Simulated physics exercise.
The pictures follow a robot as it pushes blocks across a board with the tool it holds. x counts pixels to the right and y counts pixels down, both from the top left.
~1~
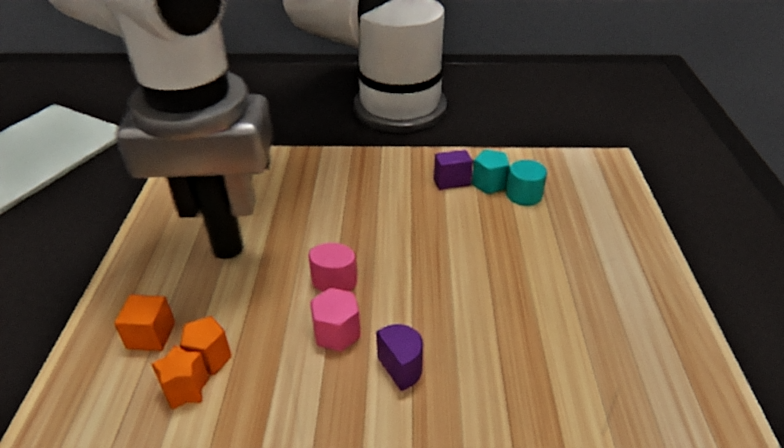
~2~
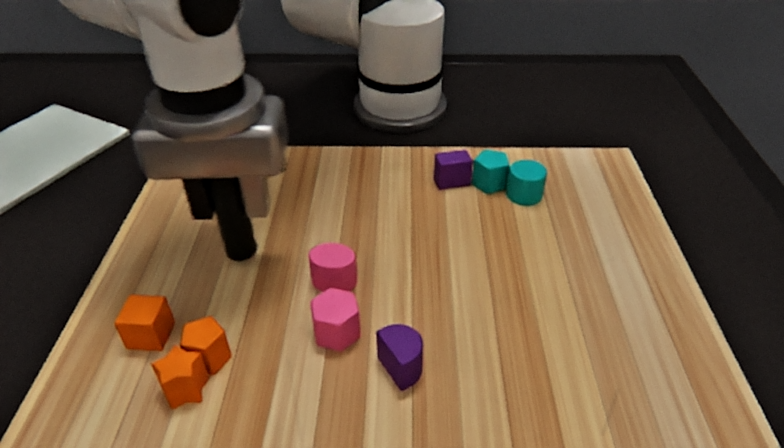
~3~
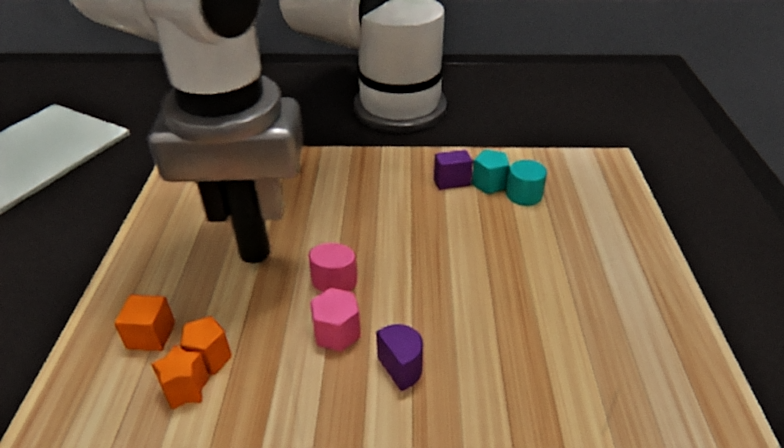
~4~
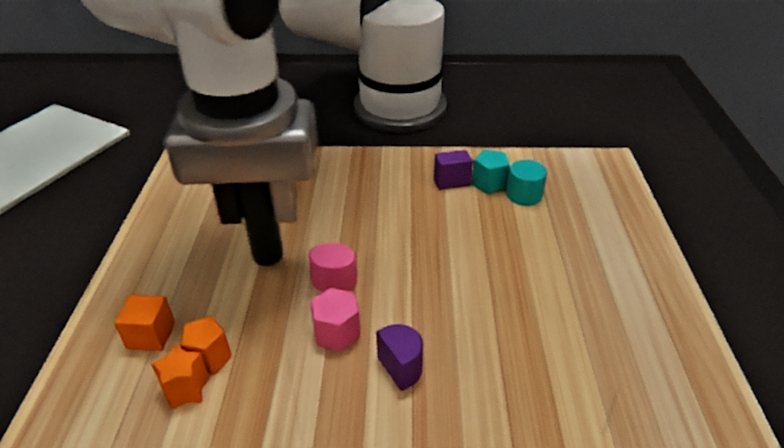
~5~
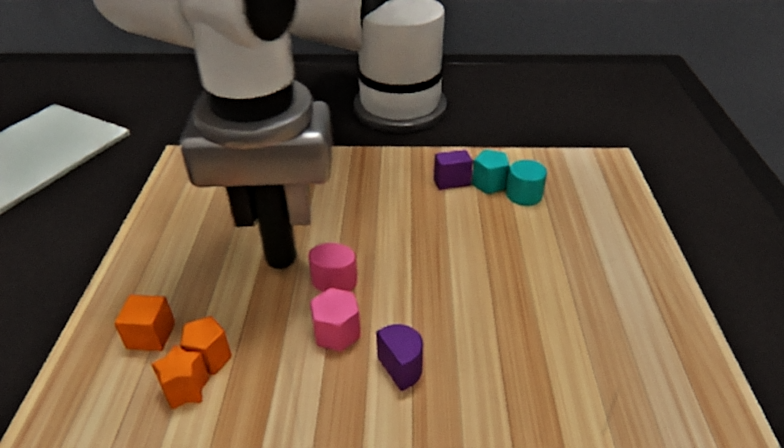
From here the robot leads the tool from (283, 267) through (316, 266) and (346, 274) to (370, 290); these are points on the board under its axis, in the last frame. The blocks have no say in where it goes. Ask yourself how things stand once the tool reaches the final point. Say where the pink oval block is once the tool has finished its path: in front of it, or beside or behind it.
In the end it is ahead.
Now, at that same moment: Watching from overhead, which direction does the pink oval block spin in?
Looking from above, the answer is clockwise.
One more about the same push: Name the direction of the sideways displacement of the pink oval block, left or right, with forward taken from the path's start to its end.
Sideways, to the right.
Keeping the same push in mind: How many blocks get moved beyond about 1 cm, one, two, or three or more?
I expect just one block to be moved by more than 1 cm.
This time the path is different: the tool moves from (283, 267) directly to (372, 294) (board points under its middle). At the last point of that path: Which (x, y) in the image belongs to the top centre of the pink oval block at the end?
About (412, 271).
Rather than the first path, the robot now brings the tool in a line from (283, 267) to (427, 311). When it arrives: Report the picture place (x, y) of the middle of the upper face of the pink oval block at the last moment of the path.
Final place: (464, 272).
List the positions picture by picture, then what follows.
The first frame shows tool's lower end (228, 249); pink oval block (332, 254); pink hexagon (334, 305).
The second frame shows tool (242, 251); blocks still.
The third frame shows tool (255, 253); blocks still.
The fourth frame shows tool (268, 255); blocks still.
The fifth frame shows tool (281, 258); pink oval block (332, 254); pink hexagon (334, 305).
On the path given first. Halfway along, tool (331, 260); pink oval block (355, 262), turned 20° clockwise.
At the end, tool (370, 282); pink oval block (393, 289), turned 35° clockwise; pink hexagon still.
